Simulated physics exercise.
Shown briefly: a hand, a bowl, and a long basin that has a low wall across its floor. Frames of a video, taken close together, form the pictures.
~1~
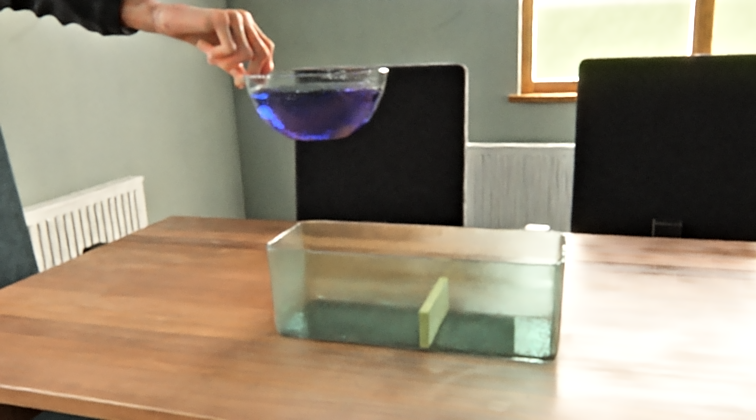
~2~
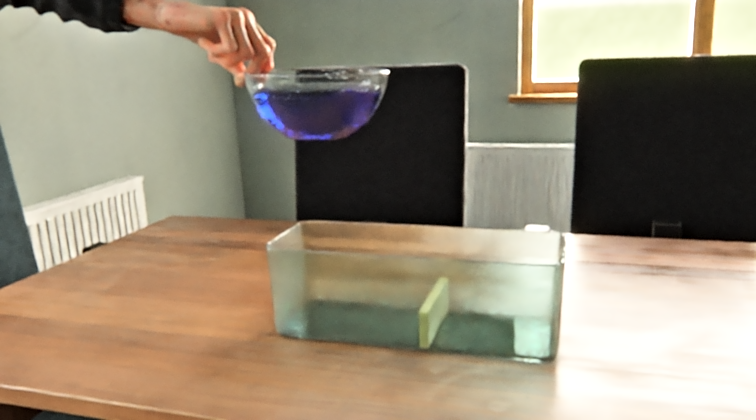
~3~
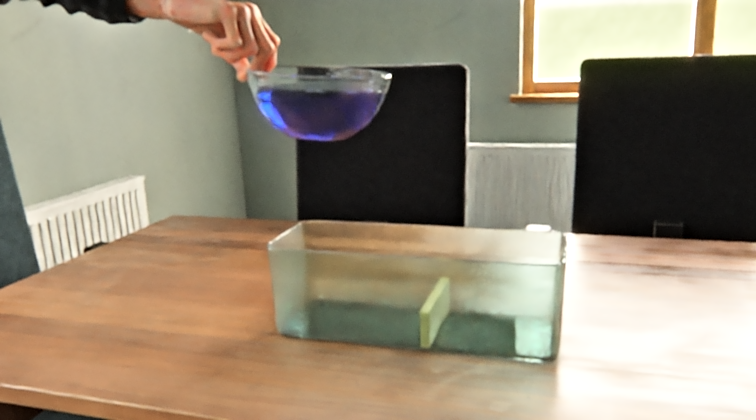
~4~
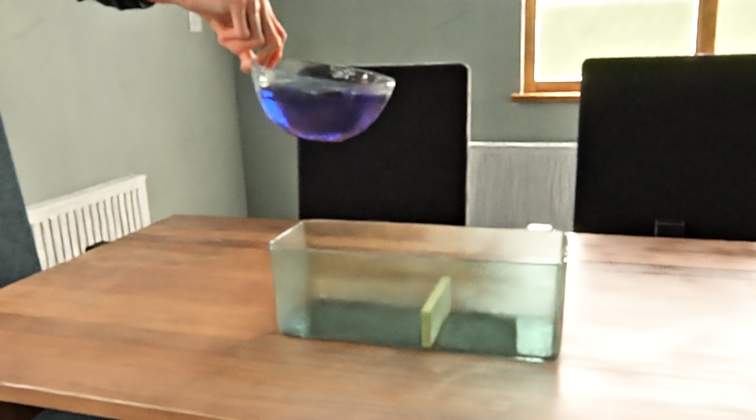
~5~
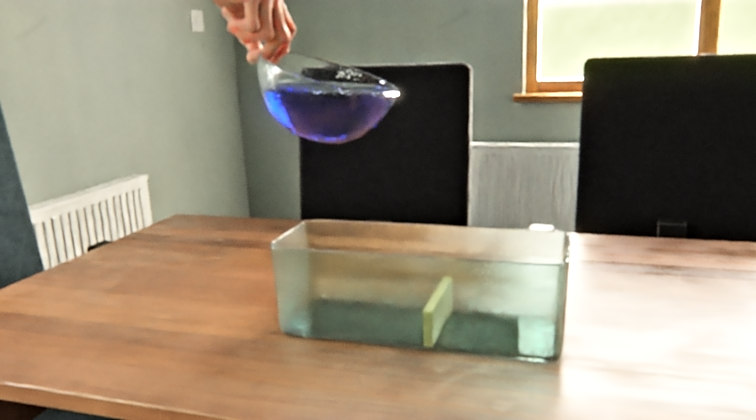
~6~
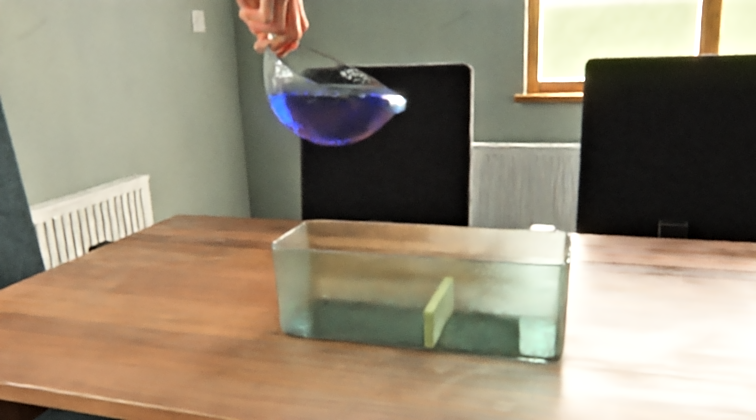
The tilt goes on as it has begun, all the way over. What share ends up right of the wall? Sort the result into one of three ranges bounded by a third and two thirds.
It falls in the middle range, a third to two thirds.
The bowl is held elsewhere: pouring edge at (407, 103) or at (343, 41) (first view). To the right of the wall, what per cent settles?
70 and 15 per cent.
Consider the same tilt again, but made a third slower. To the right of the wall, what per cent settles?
Near 65 in a hundred.
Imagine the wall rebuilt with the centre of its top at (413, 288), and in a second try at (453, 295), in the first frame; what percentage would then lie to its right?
You'd get roughly 75 per cent the first time and roughly 30 per cent the second.
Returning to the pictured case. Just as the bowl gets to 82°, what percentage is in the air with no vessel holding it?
45 %.
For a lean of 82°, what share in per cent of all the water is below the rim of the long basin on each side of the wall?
On the left 5 %, on the right 30 %.
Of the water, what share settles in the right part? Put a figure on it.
Roughly 55 %.
A moment on, the bowl is tipped on its side and 23 per cent is still to pour, 3 is left of the wall and 28 right of it.
Next, the bowl is tipped on its side and 0 per cent is still to pour, 35 is left of the wall and 55 right of it.
Then the bowl is tipped on its side and 0 per cent is still to pour, 40 is left of the wall and 56 right of it.
Later the bowl is tipped on its side and 0 per cent is still to pour, 40 is left of the wall and 56 right of it.
In the end 40 per cent lies left of the wall, 56 right of it and 4 outside.
